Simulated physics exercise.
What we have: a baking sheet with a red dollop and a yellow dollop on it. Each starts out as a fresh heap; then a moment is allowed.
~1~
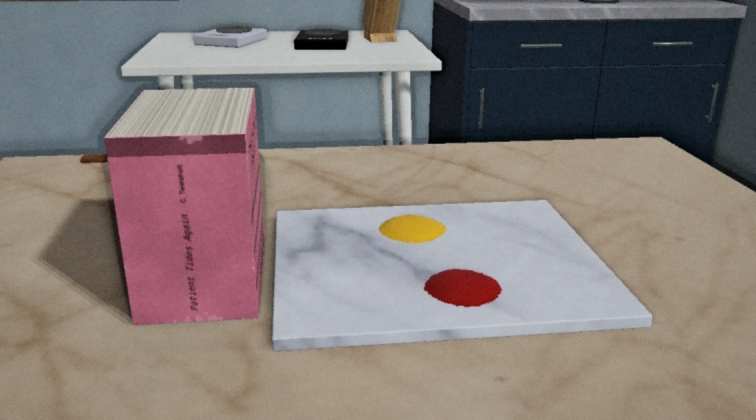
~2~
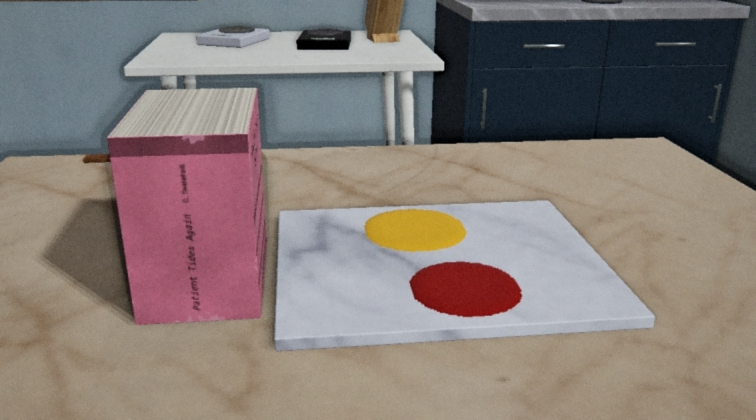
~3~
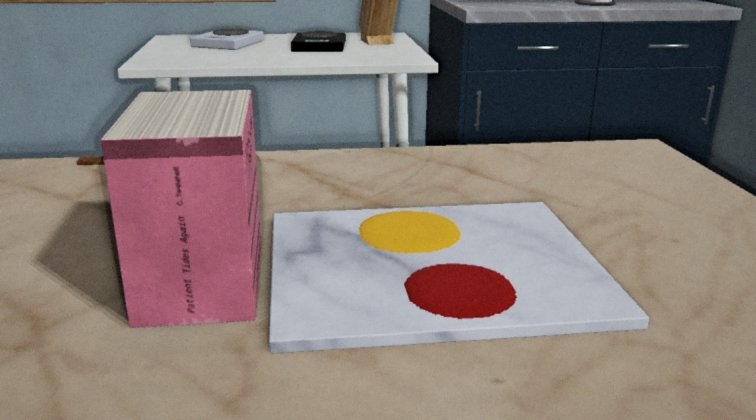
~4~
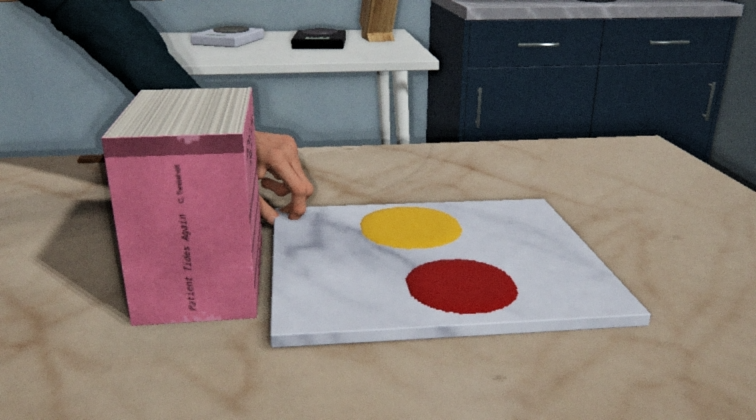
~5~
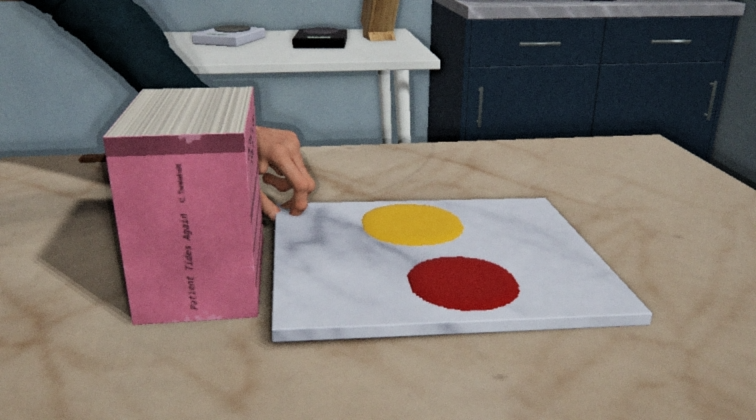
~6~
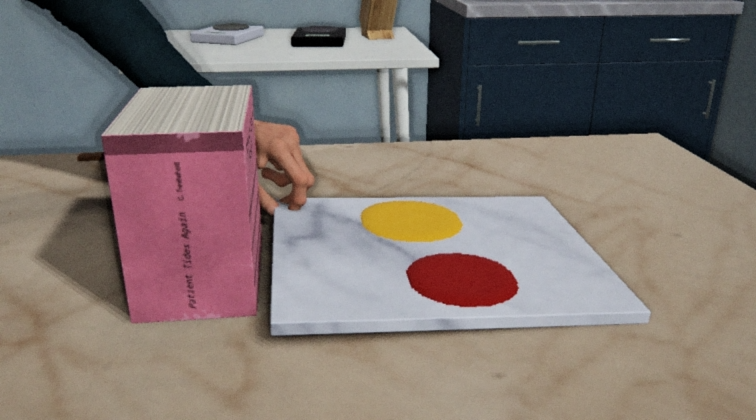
The clip opens on a thick pink book beside a flat, marbled sheet holding a yellow dollop and a red dollop, which spread from low mounds into thin, wide discs. A hand then reaches in behind the book, grips the sheet's end and raises it very slightly, the dollops barely changing.
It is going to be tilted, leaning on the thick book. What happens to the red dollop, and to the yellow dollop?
In order: The red dollop pours off; the yellow dollop pours off.
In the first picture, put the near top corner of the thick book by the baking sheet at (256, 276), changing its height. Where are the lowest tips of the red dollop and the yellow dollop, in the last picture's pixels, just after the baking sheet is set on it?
(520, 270), (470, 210).
Soon after, slope about 35°; the red dollop has crept down a long way; the yellow dollop has crept down a long way.
Later, the red dollop is dripping off the low end; the yellow dollop is dripping off the low end.
In the end, slope about 35°; the red dollop is dripping off the low end; the yellow dollop is dripping off the low end.
